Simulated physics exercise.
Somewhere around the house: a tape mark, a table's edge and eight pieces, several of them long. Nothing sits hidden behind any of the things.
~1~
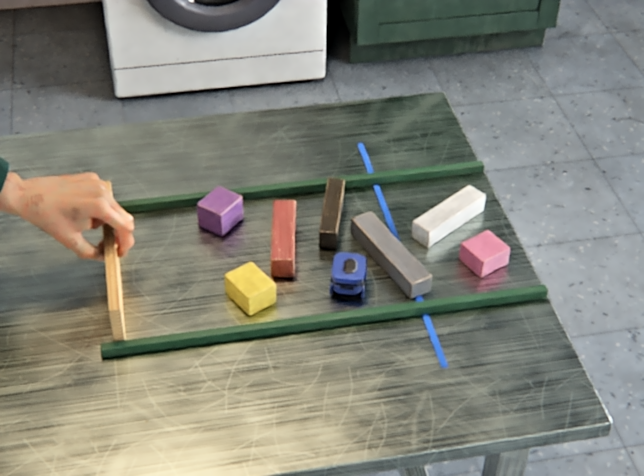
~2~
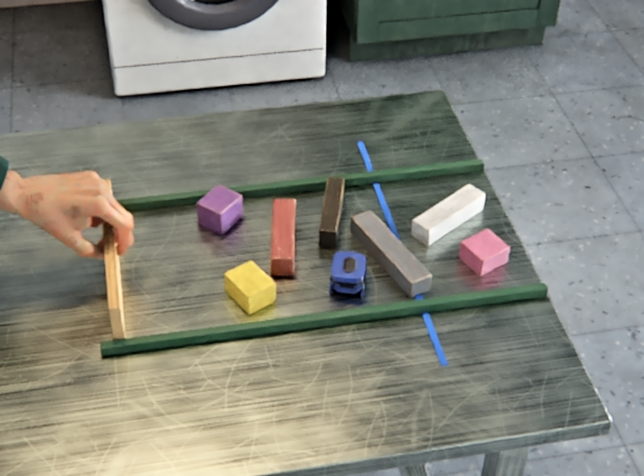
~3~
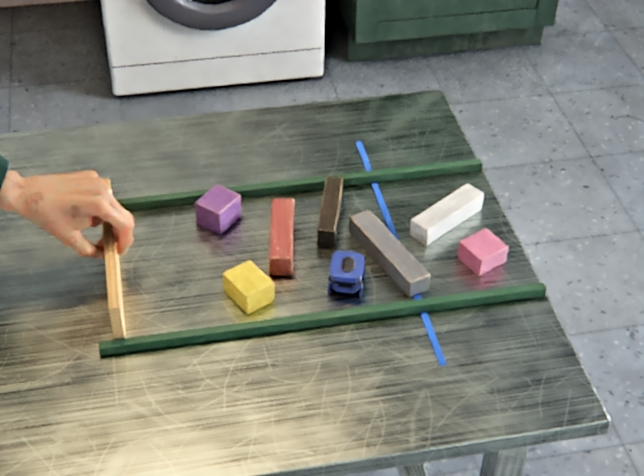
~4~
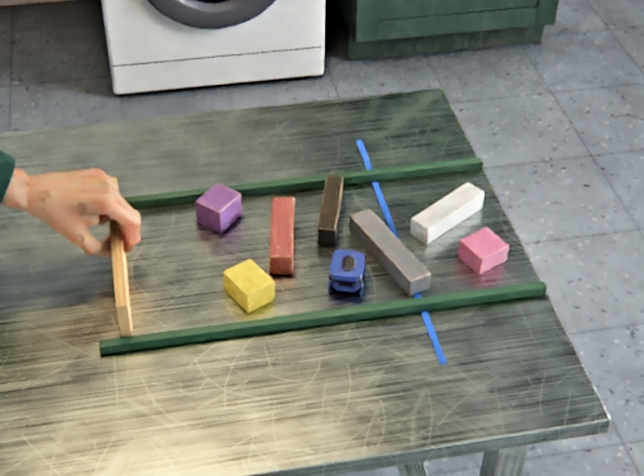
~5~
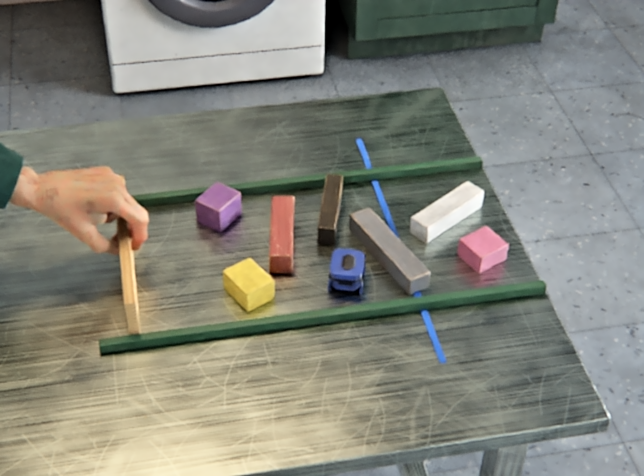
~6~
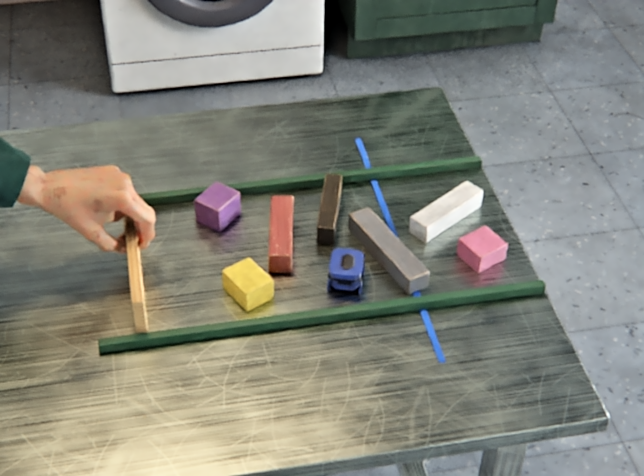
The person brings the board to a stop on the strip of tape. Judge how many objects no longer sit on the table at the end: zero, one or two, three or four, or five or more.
No longer on the table: Zero.
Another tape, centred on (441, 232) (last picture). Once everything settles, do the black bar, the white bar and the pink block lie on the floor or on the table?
Well, the black bar stays where it is, the white bar comes off, and the pink block? It comes off.
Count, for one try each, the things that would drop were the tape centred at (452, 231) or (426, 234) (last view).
Counts: 3, 2.
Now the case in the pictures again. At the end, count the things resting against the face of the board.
3 touch it.
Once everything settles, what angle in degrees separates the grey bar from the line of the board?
Out of line by around 0°.
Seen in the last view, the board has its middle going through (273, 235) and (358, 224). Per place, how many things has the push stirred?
3, then 7.
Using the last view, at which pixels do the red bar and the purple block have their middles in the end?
The red bar finishes at (417, 218); the purple block finishes at (392, 179).
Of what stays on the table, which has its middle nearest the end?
White bar.
Soon after, none off yet; pink block at rest near (482, 249); white bar at rest near (446, 211); grey bar at rest near (388, 249).
After that, none off yet; pink block at rest near (482, 249); white bar at rest near (446, 211); grey bar displaced a little near (404, 249).
In the end, the number that fall off is zero.
